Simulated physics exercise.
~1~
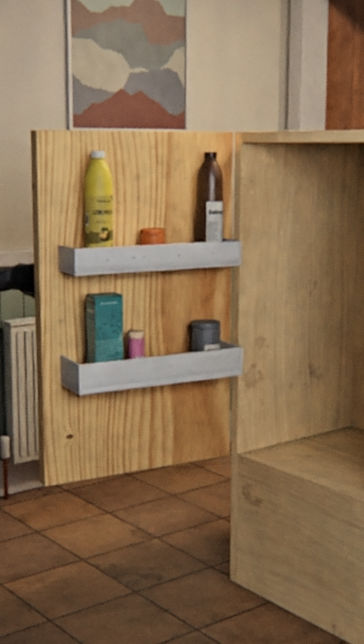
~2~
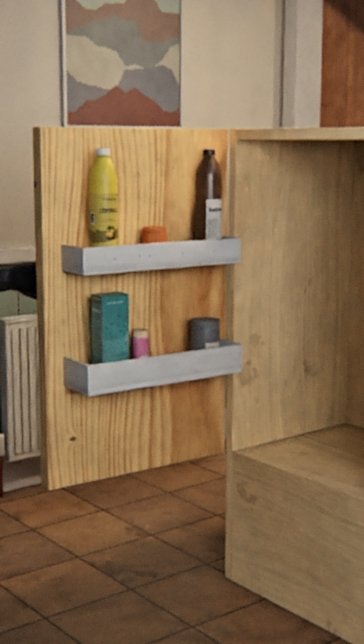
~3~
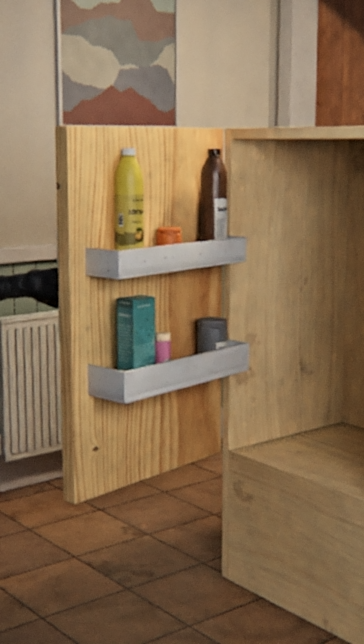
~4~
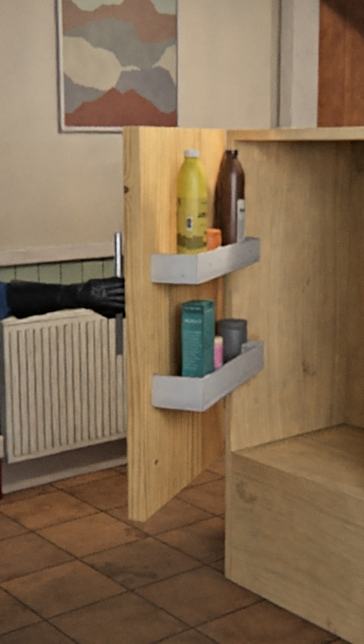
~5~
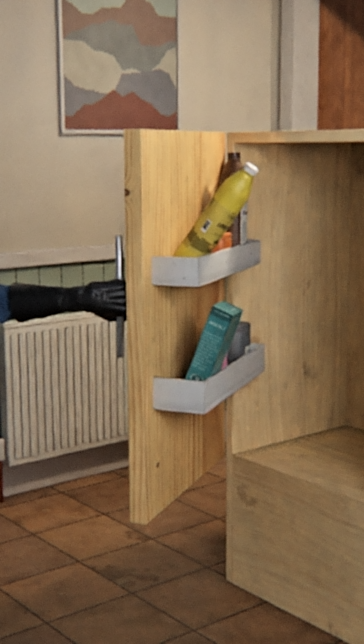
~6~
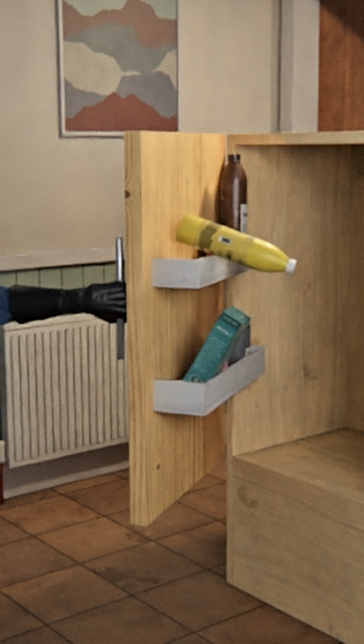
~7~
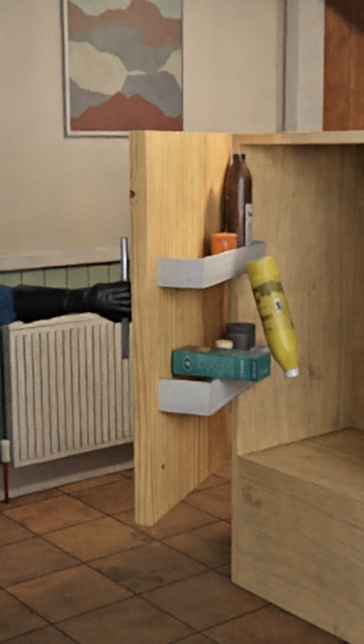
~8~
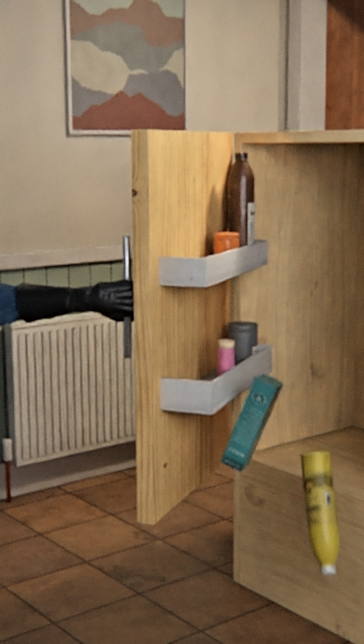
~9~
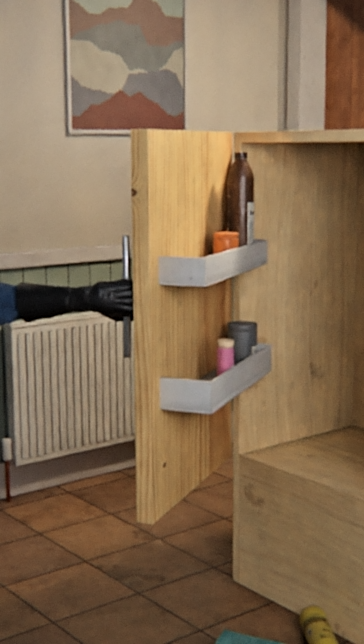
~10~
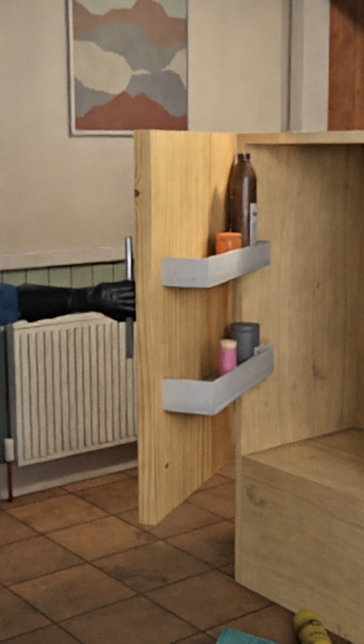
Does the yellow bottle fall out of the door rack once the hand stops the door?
Yes, the yellow bottle tips over the end of the upper rack, drops and ends up lying on the floor.
